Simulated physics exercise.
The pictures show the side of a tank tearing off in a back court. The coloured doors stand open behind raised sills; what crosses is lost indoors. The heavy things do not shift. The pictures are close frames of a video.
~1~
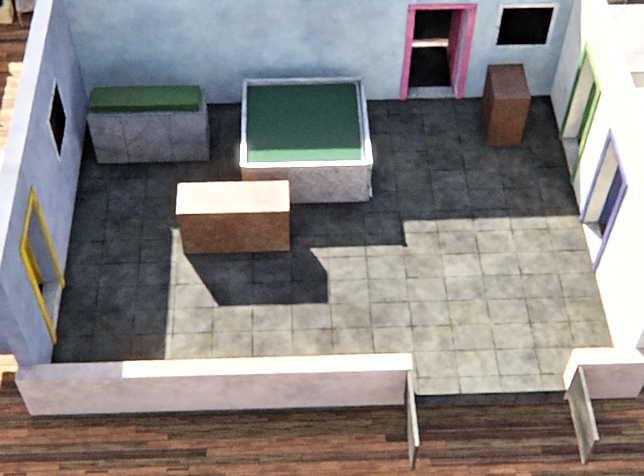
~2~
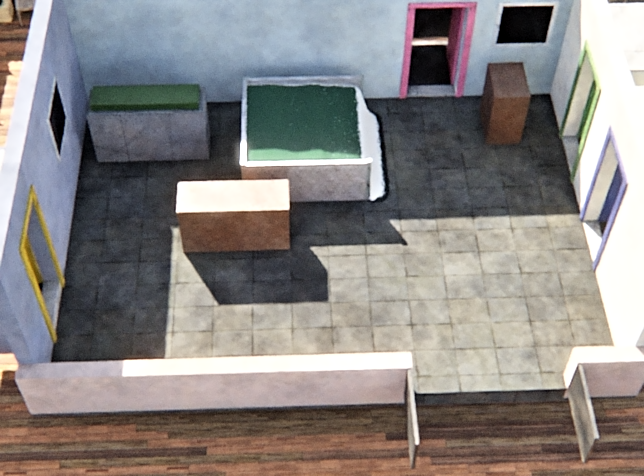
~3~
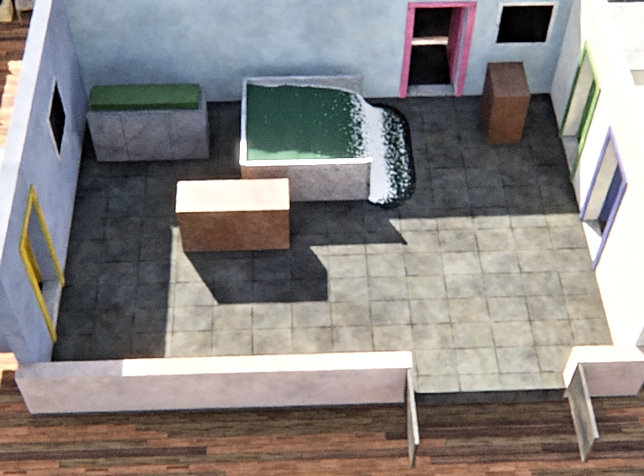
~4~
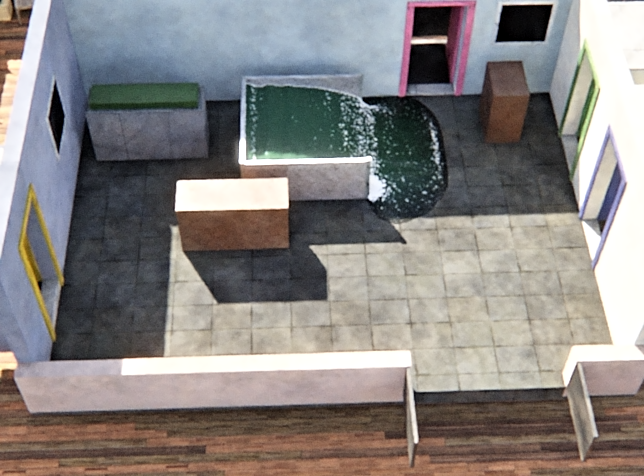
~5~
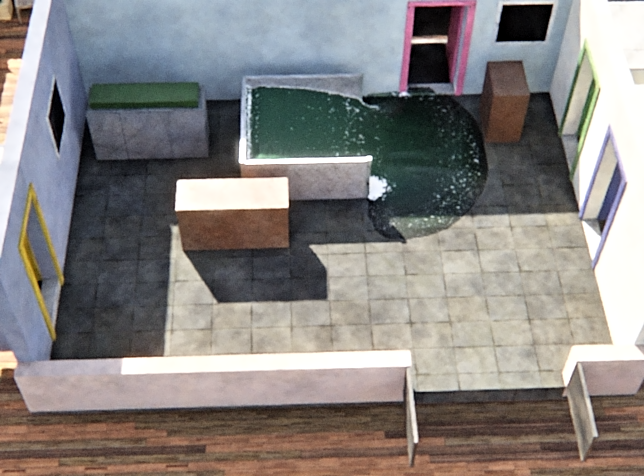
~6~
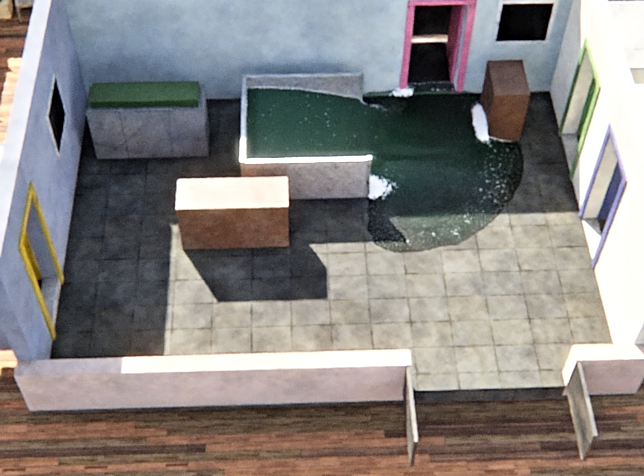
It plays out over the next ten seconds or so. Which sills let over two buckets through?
One by one: The pink door takes more than that; the green door takes more than that; the blue door takes more than that; the yellow door stays under that.
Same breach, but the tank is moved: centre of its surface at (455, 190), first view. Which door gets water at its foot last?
It is the yellow-painted one.
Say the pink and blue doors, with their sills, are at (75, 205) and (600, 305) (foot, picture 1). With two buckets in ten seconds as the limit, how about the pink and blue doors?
My reading: Pink door takes less; blue door goes over.
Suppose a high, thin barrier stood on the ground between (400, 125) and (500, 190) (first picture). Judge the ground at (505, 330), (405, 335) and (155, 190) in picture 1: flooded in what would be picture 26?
In turn: Under water, awash, free of water.
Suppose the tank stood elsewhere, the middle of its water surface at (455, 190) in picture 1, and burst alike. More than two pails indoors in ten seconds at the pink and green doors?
One by one: Pink door stays under; green door is over.
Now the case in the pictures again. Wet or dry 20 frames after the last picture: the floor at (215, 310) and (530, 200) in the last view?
One after the other: Free of water, wet.
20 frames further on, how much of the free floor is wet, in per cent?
Close to 40 %.
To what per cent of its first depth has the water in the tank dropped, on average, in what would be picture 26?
Near 16 in a hundred.
A moment on, water covers 30 % of the floor; the pink door over two buckets in, the green door over two buckets in, the blue door under two buckets in, the yellow door not reached.
Next, water covers 35 % of the floor; the pink door far over two buckets in, the green door far over two buckets in, the blue door over two buckets in, the yellow door not reached.
Then, water covers 40 % of the floor; the pink door far over two buckets in, the green door far over two buckets in, the blue door far over two buckets in, the yellow door not reached.
Later, water covers 60 % of the floor; the pink door far over two buckets in, the green door far over two buckets in, the blue door far over two buckets in, the yellow door not reached.
In the end, water covers 80 % of the floor; the pink door far over two buckets in, the green door far over two buckets in, the blue door far over two buckets in, the yellow door wet at the sill, nothing in.
